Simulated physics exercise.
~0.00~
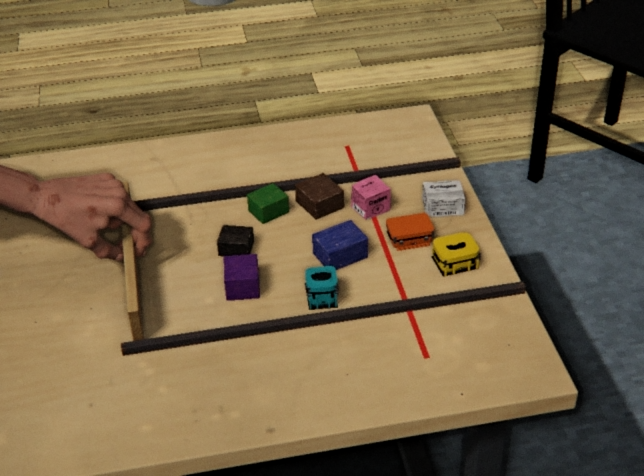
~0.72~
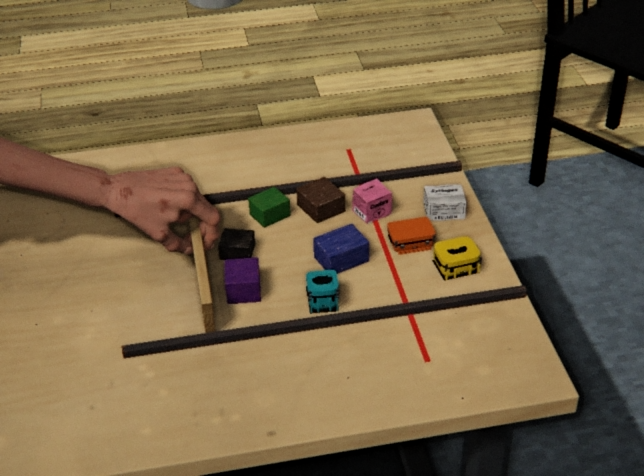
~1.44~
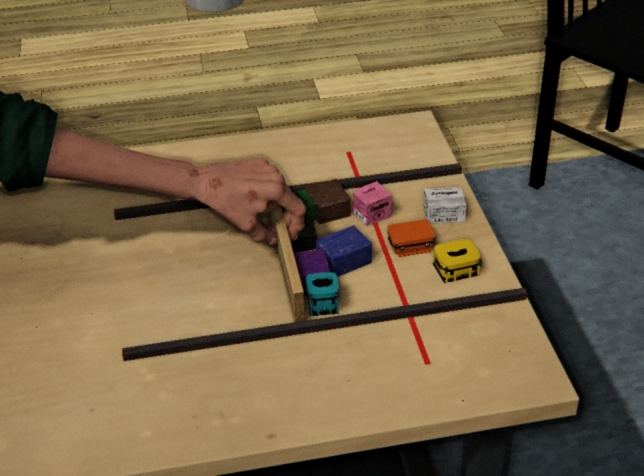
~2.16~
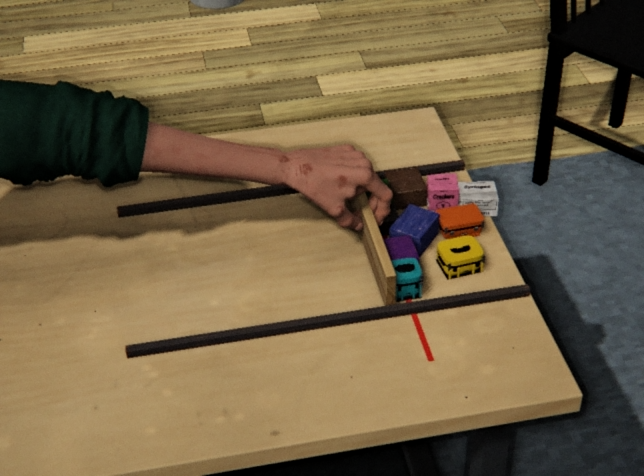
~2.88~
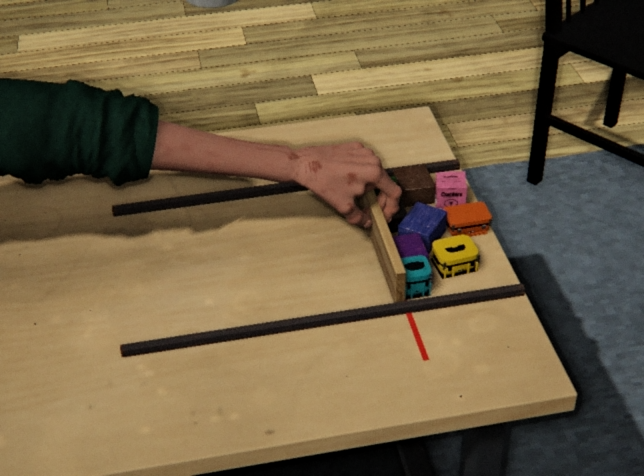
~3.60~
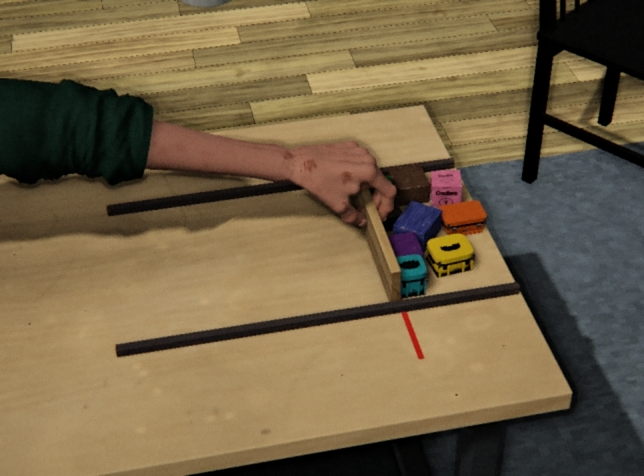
On a wooden table with two dark rails and a red line, a hand slides an upright board to the right, gathering colourful blocks and small cases toward the table's edge, until the white box drops out of view and the board stops with the rest bunched against it.
